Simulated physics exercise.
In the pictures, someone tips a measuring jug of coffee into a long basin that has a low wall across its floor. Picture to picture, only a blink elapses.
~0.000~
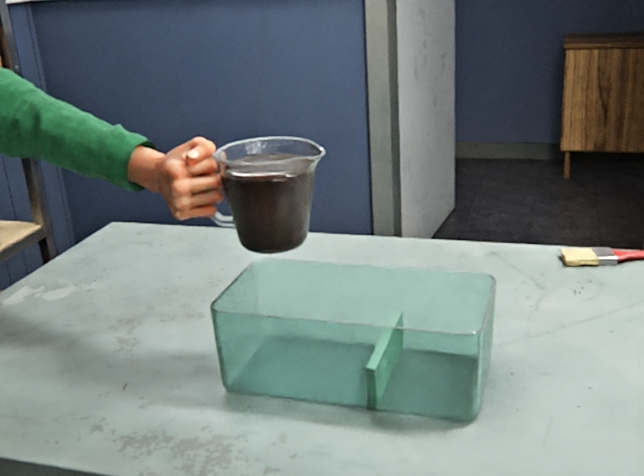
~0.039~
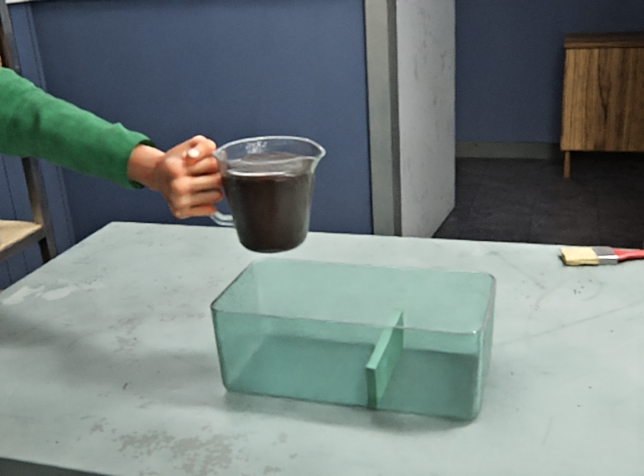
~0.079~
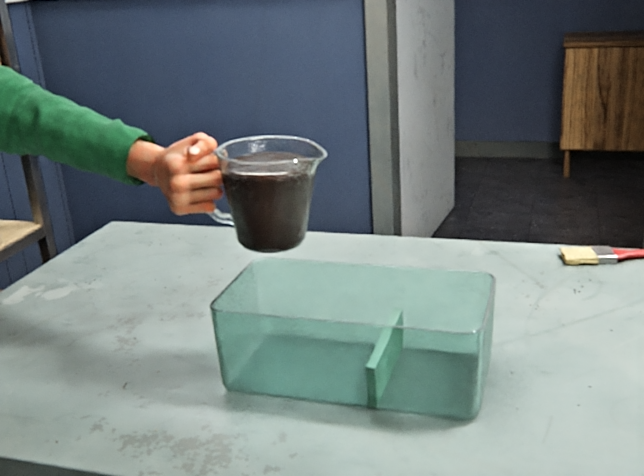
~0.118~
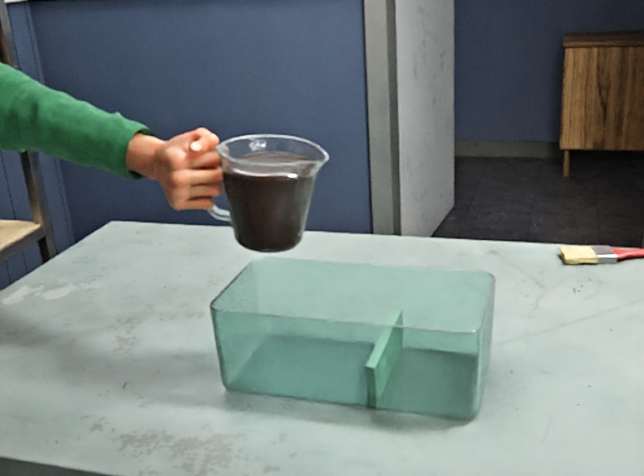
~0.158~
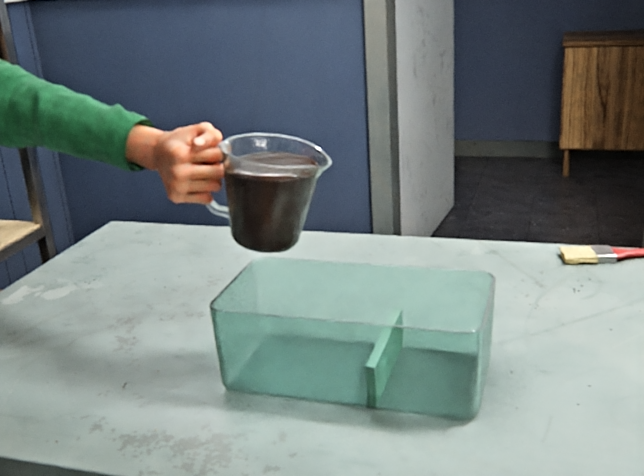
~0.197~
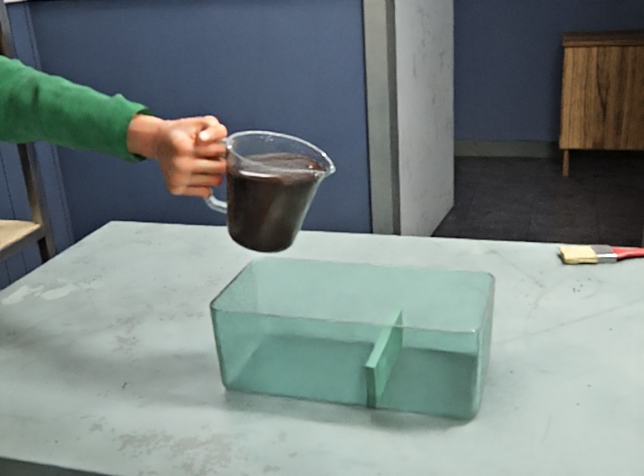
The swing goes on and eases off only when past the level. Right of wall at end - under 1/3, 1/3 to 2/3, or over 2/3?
The share right of the wall is a middling part, a third to two thirds.
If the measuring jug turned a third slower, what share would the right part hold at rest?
It comes to near 55 per cent.
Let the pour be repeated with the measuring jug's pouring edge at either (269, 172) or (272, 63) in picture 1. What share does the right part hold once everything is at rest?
It works out to around 5 % and then around 5 %.
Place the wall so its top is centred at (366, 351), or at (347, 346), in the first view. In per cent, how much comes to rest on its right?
Note - case one near 90 %, case two near 95 %.
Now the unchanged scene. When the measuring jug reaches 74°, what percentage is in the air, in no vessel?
25 per cent.
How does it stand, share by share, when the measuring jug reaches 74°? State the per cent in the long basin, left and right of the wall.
Left side 0 in a hundred, right side 5 in a hundred.
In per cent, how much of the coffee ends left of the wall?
Near 55 in a hundred.
A moment on, the measuring jug is tipped part way and 68 per cent is still to pour, 2 is left of the wall and 7 right of it.
Next, the measuring jug is tipped on its side and 22 per cent is still to pour, 26 is left of the wall and 36 right of it.
Then the measuring jug is tipped on its side and 4 per cent is still to pour, 48 is left of the wall and 44 right of it.
Later the measuring jug is tipped on its side and 0 per cent is still to pour, 54 is left of the wall and 45 right of it.
Finally, 54 per cent lies left of the wall, 45 right of it and 1 outside.
